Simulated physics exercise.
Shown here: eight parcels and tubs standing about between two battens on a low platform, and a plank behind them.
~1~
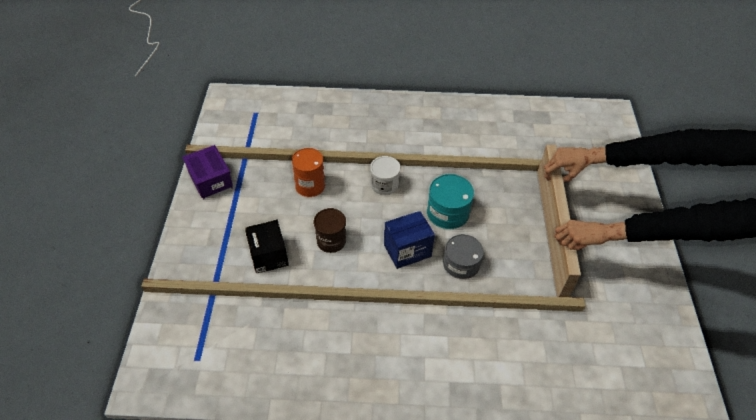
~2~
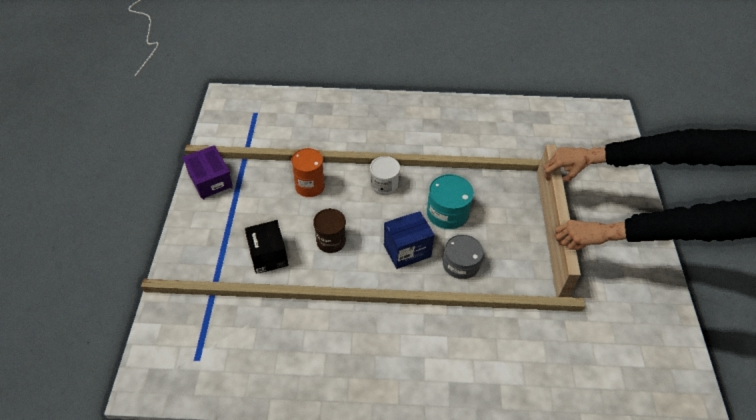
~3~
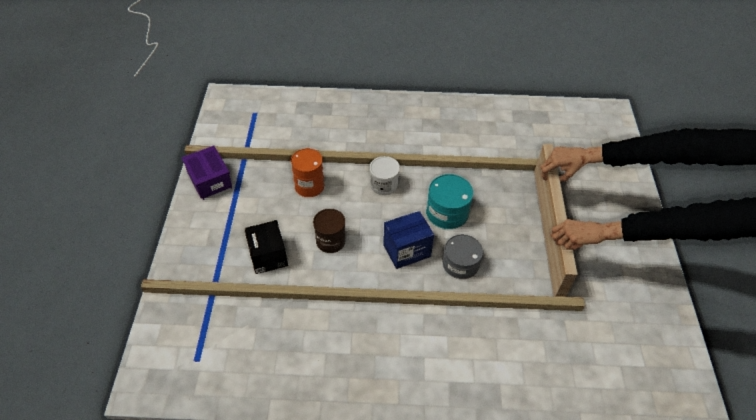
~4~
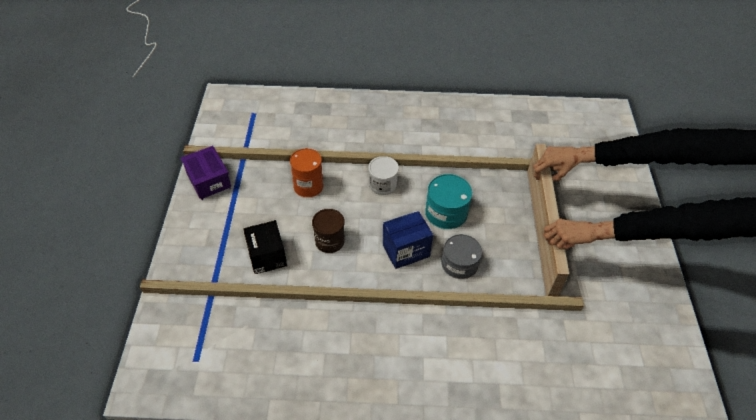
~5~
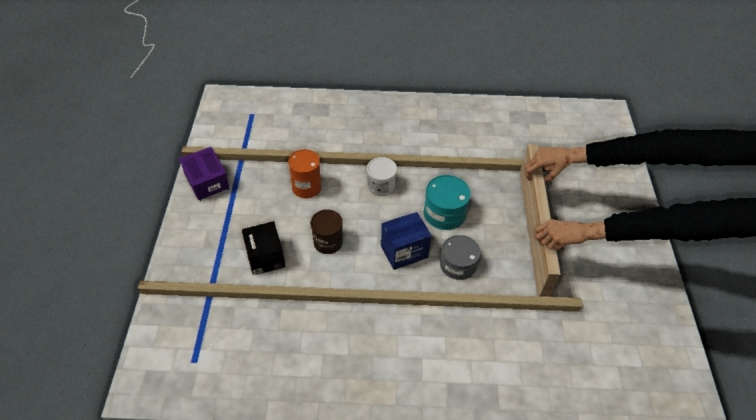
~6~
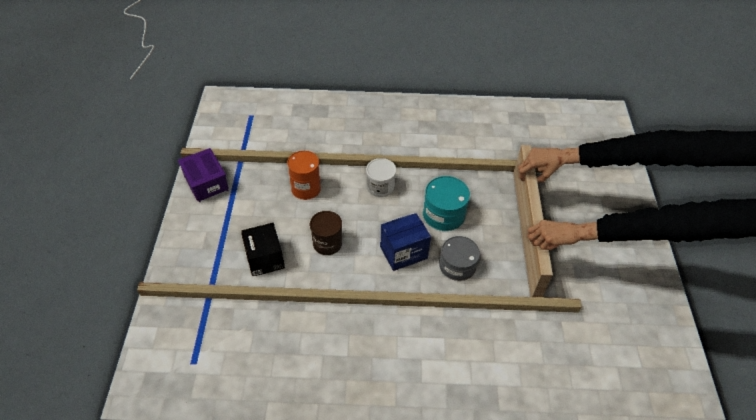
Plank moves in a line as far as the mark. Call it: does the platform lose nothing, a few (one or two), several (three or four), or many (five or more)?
It loses a few, one or two.
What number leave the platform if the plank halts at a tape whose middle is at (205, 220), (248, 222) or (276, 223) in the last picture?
It would be 4, 0 and 0.
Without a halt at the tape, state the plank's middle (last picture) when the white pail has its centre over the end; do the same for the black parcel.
Middle: Roughly (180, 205); roughly (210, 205).
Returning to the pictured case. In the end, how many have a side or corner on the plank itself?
The answer is 4.
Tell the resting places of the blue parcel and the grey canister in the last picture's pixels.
Listed as asked: First (204, 226), and then (194, 266).
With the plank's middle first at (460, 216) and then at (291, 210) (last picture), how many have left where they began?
Counts: 3 and 7.
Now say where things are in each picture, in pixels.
Purple tote (208, 172); black parcel (267, 247); orange canister (309, 173); plank (557, 218); tape (231, 218), in the first picture.
Black parcel (267, 247); blue parcel (408, 240), in the second picture.
Orange canister (308, 173); white pail (384, 176), in the third picture.
Purple tote (207, 173); turquoise canister (448, 202), in the fourth picture.
Black parcel (264, 248); grey canister (460, 257), in the fifth picture.
Purple tote (204, 175); black parcel (263, 250); orange canister (305, 175); plank (531, 219); tape (227, 221), in the sixth picture.
Soon after, none off yet; purple tote at rest near (204, 175); black parcel at rest near (263, 250); orange canister at rest near (305, 175).
After that, none off yet; purple tote at rest near (204, 175); black parcel displaced about its own width near (227, 241); orange canister displaced well along near (245, 170).
In the end, the number that fall off is one or two; gone, purple tote.
